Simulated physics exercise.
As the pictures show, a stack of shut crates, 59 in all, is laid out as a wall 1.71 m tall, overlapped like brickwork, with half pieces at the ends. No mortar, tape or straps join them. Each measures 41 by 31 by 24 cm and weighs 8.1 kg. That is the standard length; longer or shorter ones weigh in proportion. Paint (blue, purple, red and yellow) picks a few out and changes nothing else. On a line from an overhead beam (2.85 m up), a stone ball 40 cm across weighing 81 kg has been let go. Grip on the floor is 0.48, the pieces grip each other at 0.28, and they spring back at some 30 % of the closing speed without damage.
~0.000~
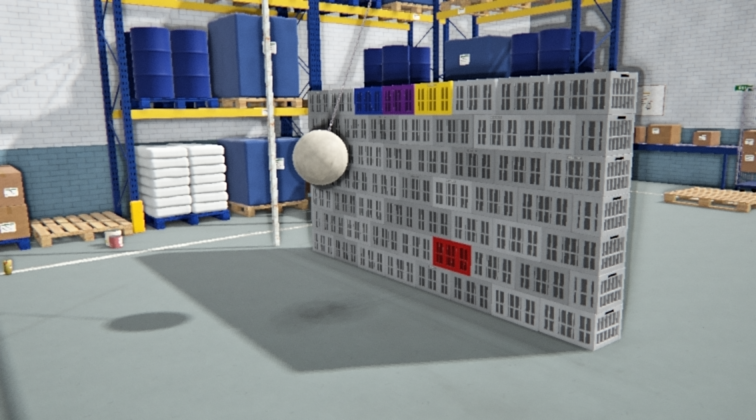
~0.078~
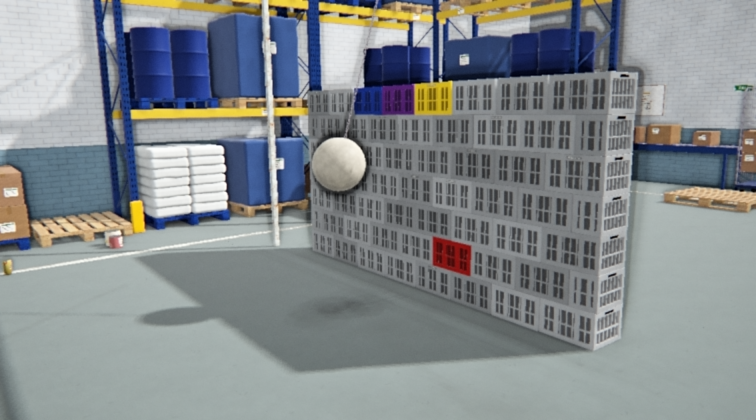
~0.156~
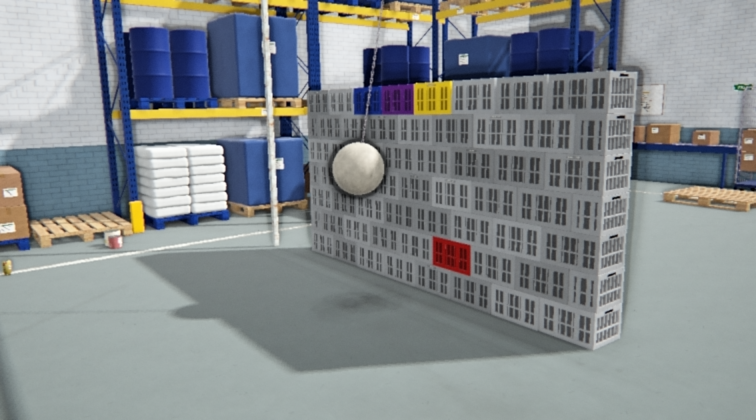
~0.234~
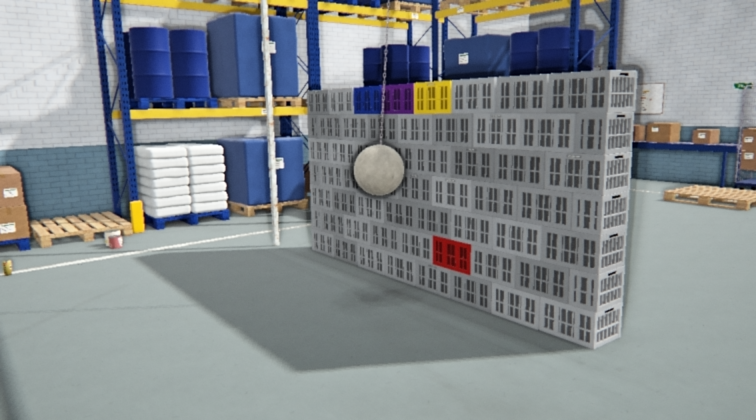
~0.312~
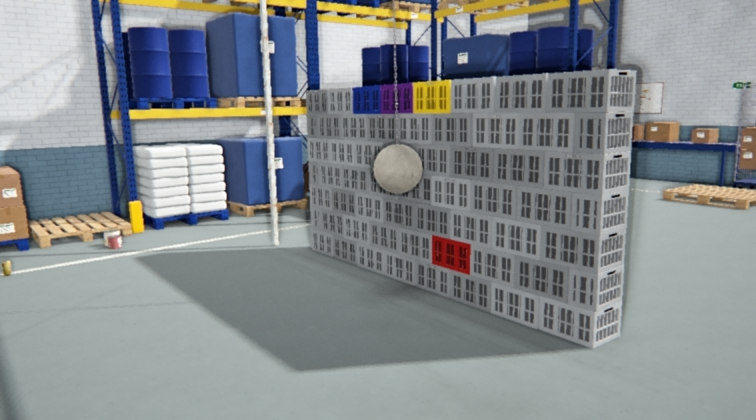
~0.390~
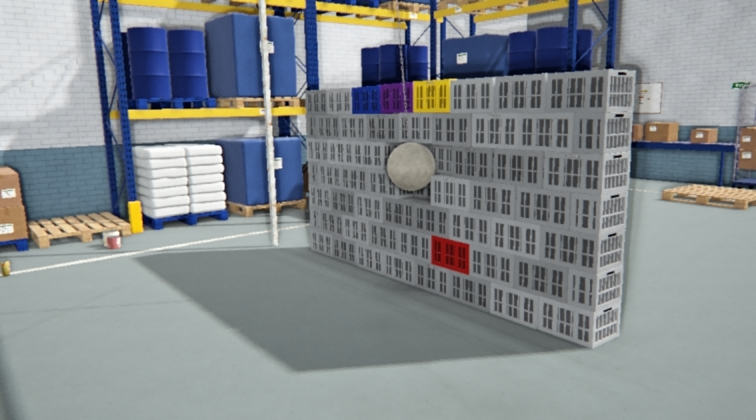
The clip shows a pale ball on a line swinging rightward in a warehouse, toward a wall of gray crates with blue, purple, yellow and red ones, then meeting its face as a few crates shift slightly.
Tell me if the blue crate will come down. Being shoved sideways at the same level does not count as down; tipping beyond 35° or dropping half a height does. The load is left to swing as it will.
That crate remains up.
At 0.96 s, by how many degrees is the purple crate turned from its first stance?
Some 25°.
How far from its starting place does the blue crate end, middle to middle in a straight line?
About 5 cm.
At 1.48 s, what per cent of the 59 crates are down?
By then 10 per cent.
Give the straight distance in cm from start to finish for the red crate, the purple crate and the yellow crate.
Moved: Red 0, purple 160, yellow 190.
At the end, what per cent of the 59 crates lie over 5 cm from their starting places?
15 per cent.
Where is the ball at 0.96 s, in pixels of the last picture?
At about (453, 149).
By 0.58 s, line 15° past plumb; none of the 59 crates down, 9 disturbed; blue crate unmoved; yellow crate tilted 9°.
By 0.96 s, line 21° past plumb; 4 of the 59 crates down; blue crate moved 27 mm; yellow crate tilted 27°.
By 1.48 s, line 6° past plumb; 6 of the 59 crates down; blue crate moved 31 mm; purple crate on its side.
When it is over (2.9 s), line 4° before plumb; 6 of the 59 crates down; blue crate moved 31 mm; purple crate upside down; yellow crate on its side. In pixels of the last frame, middles, blue crate near (379, 100), purple crate near (404, 244).
